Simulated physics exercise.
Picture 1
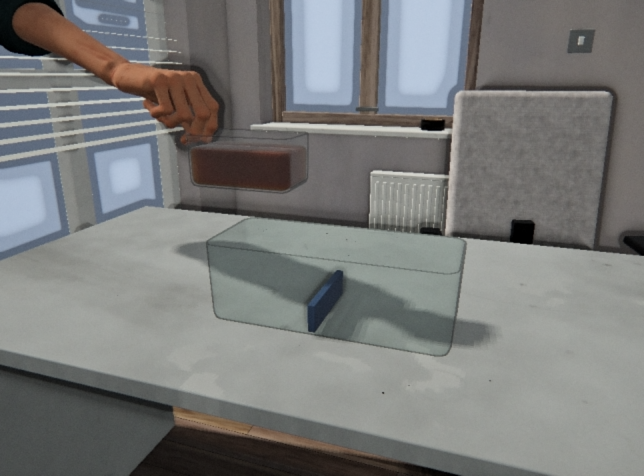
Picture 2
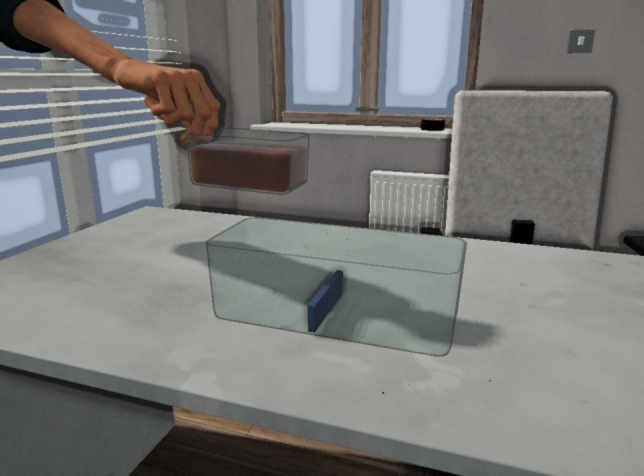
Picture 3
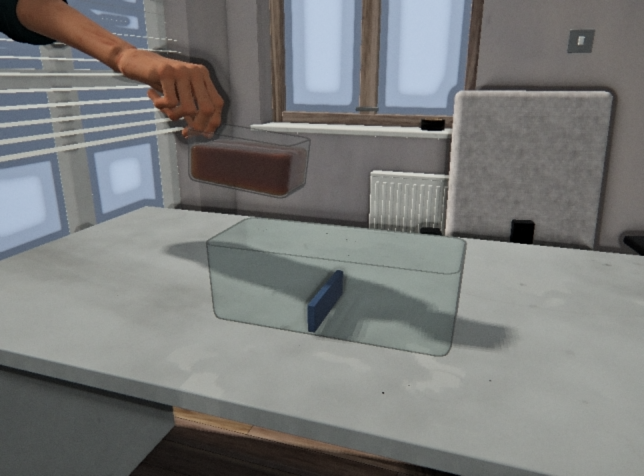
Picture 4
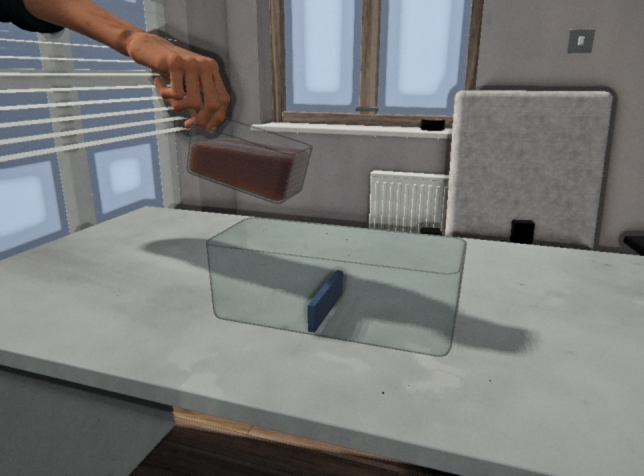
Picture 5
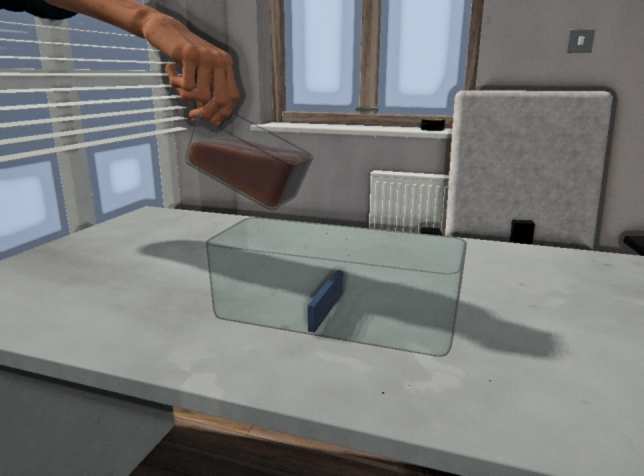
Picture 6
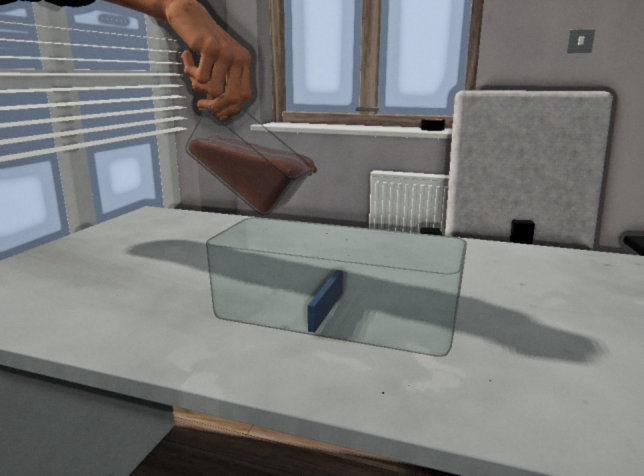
A hand held a clear container of reddish-brown tea above the left end of a long glass basin with a low blue wall inside, then gradually tilted it steeply down to the right.
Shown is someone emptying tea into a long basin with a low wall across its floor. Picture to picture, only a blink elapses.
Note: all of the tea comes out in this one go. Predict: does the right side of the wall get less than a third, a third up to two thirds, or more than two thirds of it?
Looks to me like the right side of the wall gets at least a third but no more than two thirds.
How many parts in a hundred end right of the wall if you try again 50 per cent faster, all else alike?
It comes to 35 per cent or so.
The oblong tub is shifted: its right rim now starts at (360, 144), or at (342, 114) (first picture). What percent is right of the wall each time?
Roughly 90 per cent, then roughly 80 per cent.
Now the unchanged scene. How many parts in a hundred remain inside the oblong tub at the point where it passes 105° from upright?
About 10 % remains.
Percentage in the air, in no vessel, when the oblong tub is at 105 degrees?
About 20 per cent.
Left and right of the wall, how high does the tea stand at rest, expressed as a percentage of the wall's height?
About 40 left, about 30 right.
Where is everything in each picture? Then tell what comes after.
In the first picture, tilt 0°; pouring edge (299, 137); surface from (205, 145) to (300, 150); the long basin's rim runs from (227, 230) to (463, 257); the wall's top is at (327, 287).
In the second picture, tilt 2°; pouring edge (300, 139); surface from (205, 144) to (300, 150).
In the third picture, tilt 6°; pouring edge (301, 144); surface from (206, 143) to (300, 152).
In the fourth picture, tilt 14°; pouring edge (303, 152); surface from (206, 142) to (303, 154).
In the fifth picture, tilt 24°; pouring edge (304, 162); surface from (206, 140) to (306, 157).
In the sixth picture, tilt 36°; pouring edge (303, 175); surface from (205, 137) to (301, 165); 5 per cent is over the edge.
A moment on, the oblong tub is tipped right over and 12 per cent is still to pour, 22 is left of the wall and 44 right of it.
Next, the oblong tub is tipped right over and 1 per cent is still to pour, 44 is left of the wall and 51 right of it.
Then the oblong tub is tipped right over and 0 per cent is still to pour, 46 is left of the wall and 52 right of it.
Later the oblong tub is tipped right over and 0 per cent is still to pour, 46 is left of the wall and 52 right of it.
At rest 46 per cent lies left of the wall, 52 right of it and 2 outside.
